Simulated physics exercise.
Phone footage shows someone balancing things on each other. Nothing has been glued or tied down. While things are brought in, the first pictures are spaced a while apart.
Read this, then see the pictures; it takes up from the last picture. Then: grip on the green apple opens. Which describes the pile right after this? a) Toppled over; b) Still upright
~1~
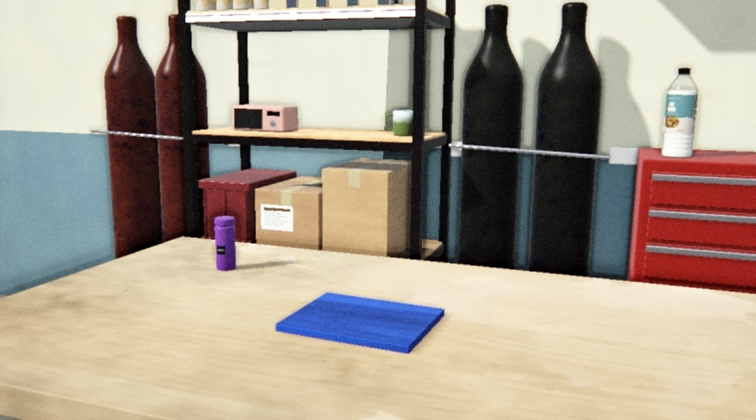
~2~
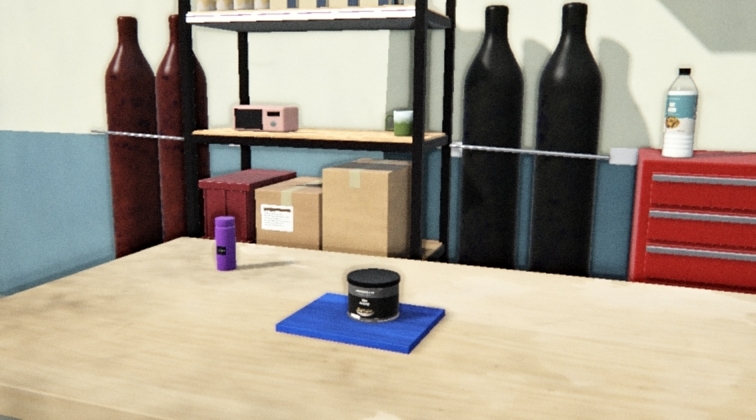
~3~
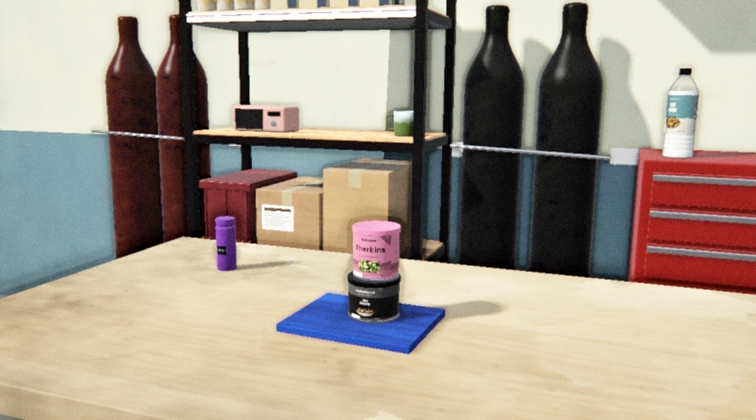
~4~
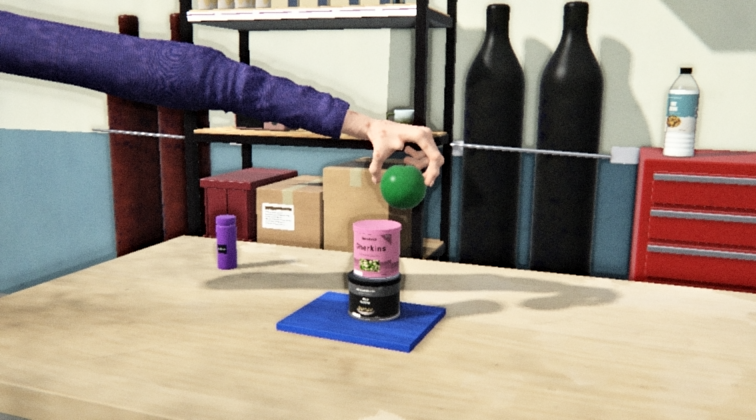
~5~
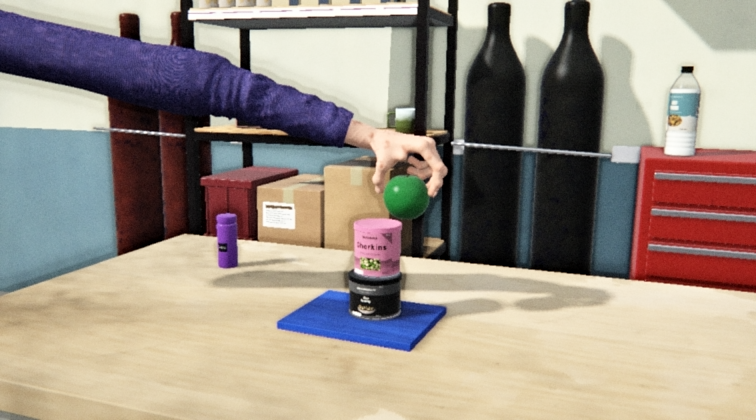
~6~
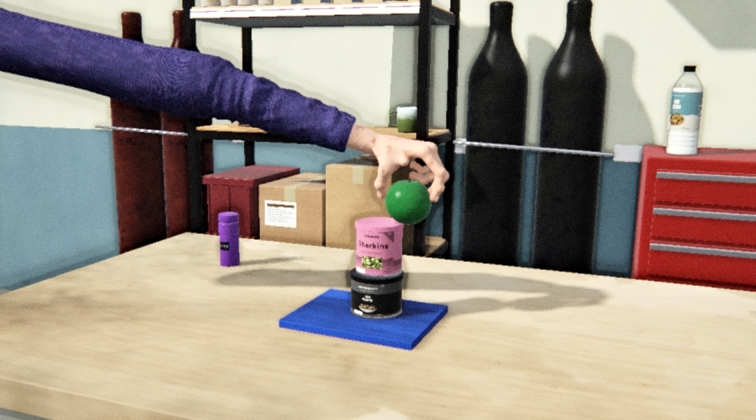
(a) Toppled over.
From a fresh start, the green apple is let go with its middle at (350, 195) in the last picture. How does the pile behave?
It collapses.
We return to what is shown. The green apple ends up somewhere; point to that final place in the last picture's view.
It finishes at about (460, 308).
Then, 0.40 s on from there, green apple now fallen.
Then, 0.50 s on from there, things are still on the move.
Then, 0.60 s on from there, as before.
Then, 1.80 s on from there, nothing new.
In the end, fallen, green apple; the other 4 unmoved. At the end, from the last picture's camera, green apple near (460, 308). The pile gives way.
